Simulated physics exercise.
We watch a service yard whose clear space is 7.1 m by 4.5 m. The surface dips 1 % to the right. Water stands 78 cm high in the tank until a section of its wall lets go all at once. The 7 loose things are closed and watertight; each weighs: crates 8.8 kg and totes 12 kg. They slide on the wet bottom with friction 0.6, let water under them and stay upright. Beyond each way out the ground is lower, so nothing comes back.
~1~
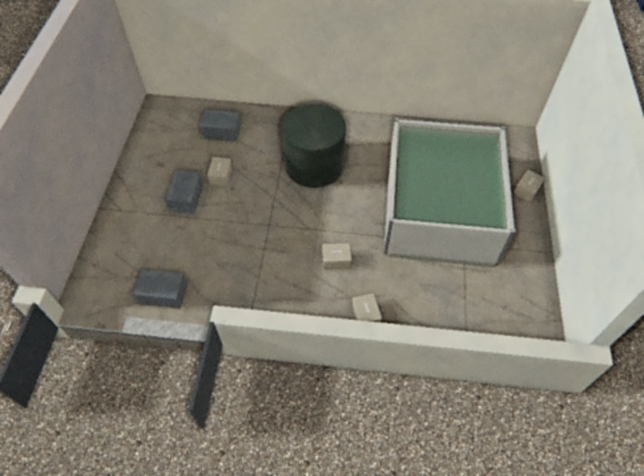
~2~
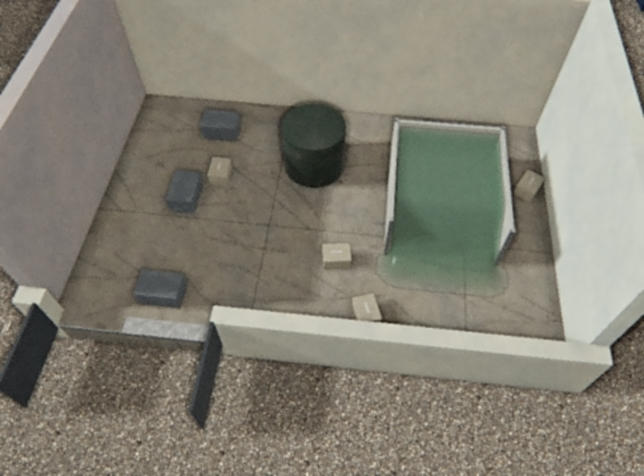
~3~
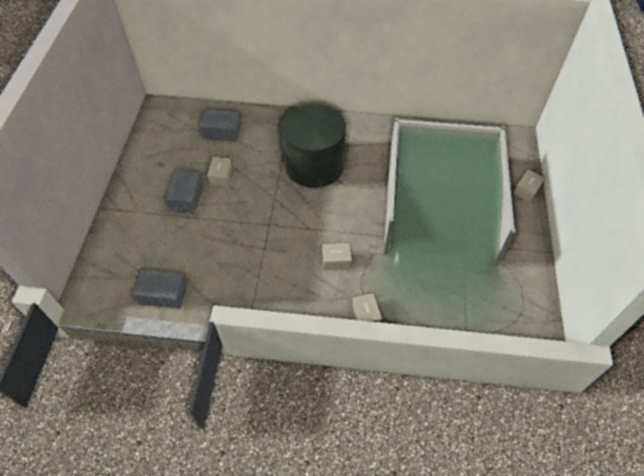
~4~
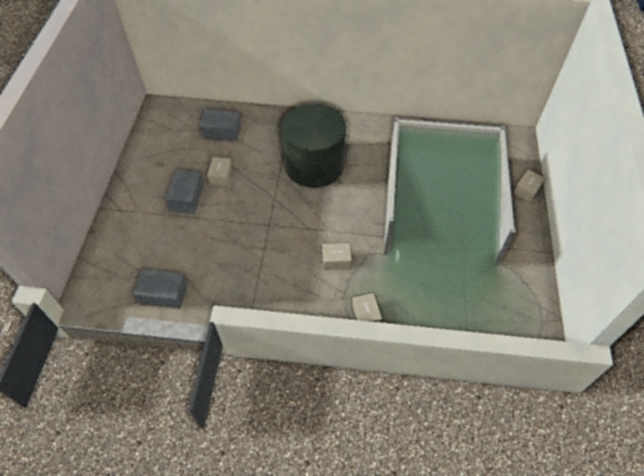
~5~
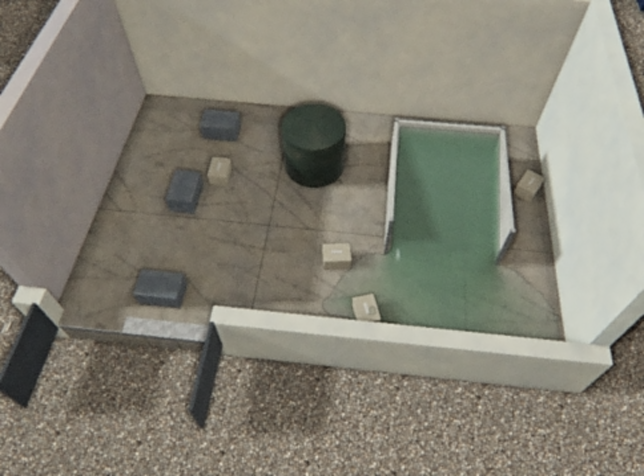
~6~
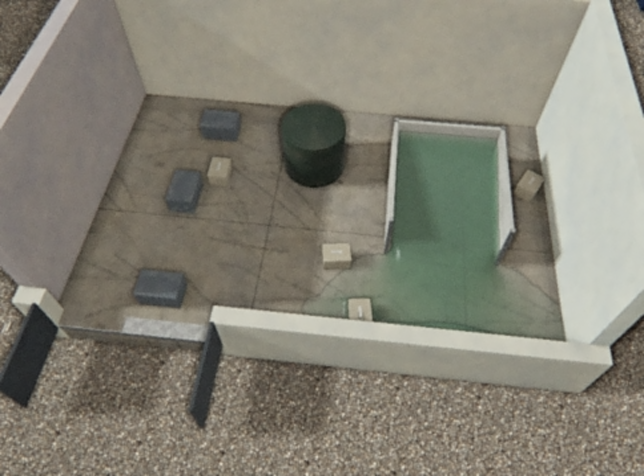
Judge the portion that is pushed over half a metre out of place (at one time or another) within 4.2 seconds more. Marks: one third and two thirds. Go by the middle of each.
It is one to two thirds.
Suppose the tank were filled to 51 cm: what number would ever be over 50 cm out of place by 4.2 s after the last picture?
In that case 3 of them.
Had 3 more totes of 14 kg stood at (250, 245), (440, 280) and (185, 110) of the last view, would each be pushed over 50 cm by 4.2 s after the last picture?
In that order: Over, over, short of it.
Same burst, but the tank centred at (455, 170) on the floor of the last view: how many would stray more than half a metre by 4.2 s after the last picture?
Then 5.
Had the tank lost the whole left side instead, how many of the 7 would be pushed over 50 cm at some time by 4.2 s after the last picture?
Then 5.
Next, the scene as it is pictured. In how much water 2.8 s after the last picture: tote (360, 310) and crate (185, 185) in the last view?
About 9 and 5 cm.
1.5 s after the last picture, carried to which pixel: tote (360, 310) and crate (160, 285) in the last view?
Near (185, 246) and (117, 273).
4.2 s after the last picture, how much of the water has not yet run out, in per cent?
About 96 per cent.
Then, 0.4 s after the last picture 1 of 7 are over 50 cm from their spots; 0 afloat.
Then, 1.5 s after the last picture 2 of 7 are over 50 cm from their spots; 0 afloat.
Then, 2.8 s after the last picture 4 of 7 are over 50 cm from their spots; 1 afloat.
Then, 4.2 s after the last picture 4 of 7 are over 50 cm from their spots, and 4 have been at some point; 2 afloat.
